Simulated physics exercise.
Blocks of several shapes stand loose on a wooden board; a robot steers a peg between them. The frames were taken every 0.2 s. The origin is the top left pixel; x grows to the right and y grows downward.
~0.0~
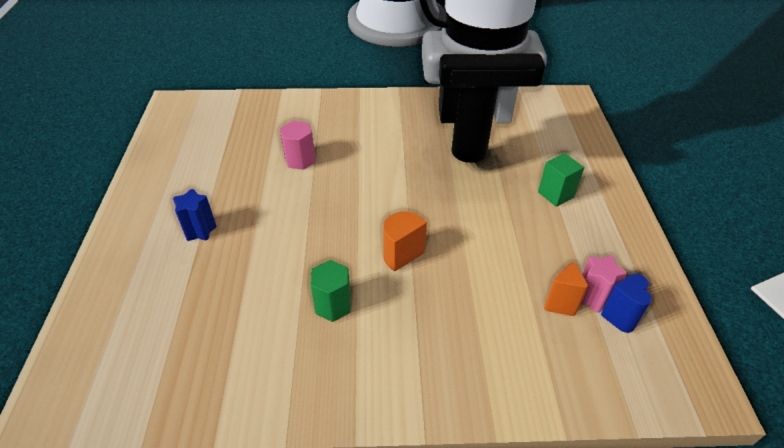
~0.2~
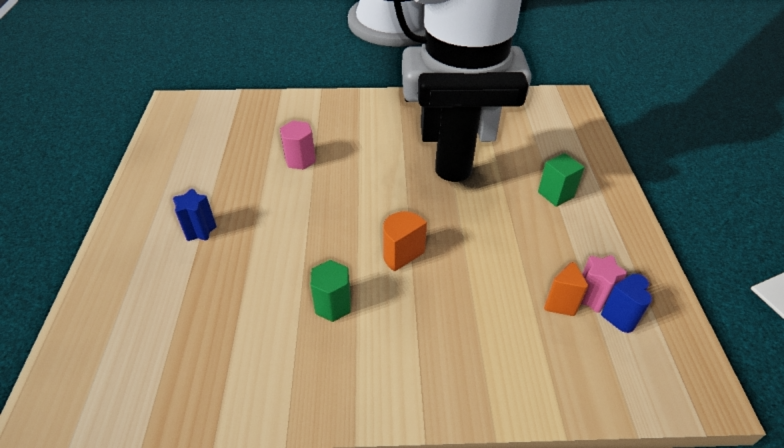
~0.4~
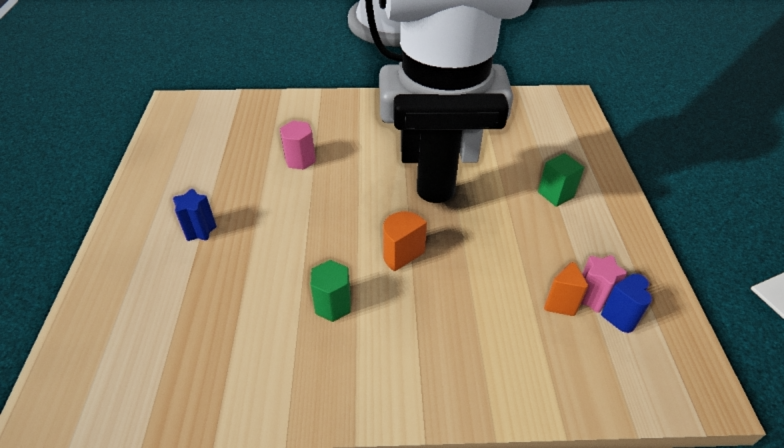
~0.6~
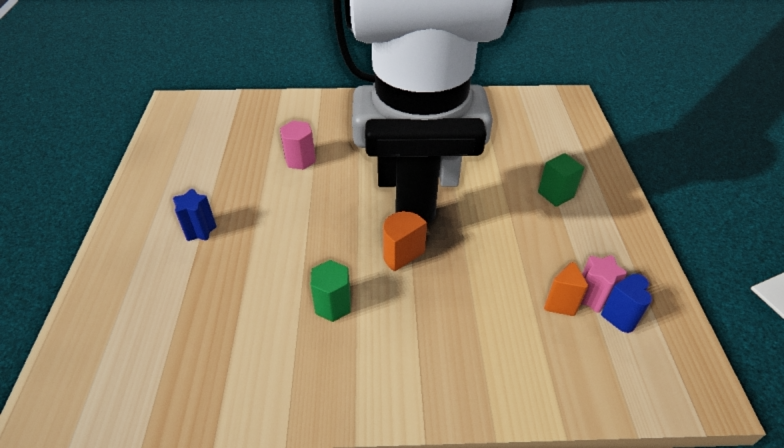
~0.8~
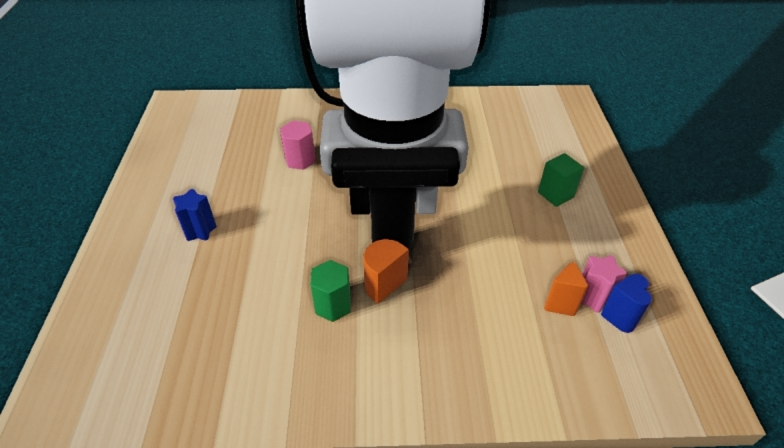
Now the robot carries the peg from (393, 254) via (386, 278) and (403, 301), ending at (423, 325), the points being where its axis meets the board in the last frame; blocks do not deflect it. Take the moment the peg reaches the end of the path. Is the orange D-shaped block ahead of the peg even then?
The answer is no.
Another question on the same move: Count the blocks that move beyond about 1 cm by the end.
My guess is one.
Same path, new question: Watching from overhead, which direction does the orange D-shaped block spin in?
Clockwise, from overhead.
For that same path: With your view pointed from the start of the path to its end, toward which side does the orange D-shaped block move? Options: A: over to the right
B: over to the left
The one that fits is A, over to the right.
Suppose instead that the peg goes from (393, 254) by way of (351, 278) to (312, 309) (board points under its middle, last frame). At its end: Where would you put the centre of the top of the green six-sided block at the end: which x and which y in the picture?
It is at (293, 316).
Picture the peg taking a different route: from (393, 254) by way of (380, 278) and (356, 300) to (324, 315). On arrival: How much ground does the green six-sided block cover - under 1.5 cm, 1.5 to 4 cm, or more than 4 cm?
Ends over 4 cm away.
What follows on the original path. Halfway along, peg (394, 277); orange D-shaped block (374, 293), turned 20° clockwise.
At the end, peg (424, 311); green six-sided block still; orange D-shaped block (382, 307), turned 80° clockwise.
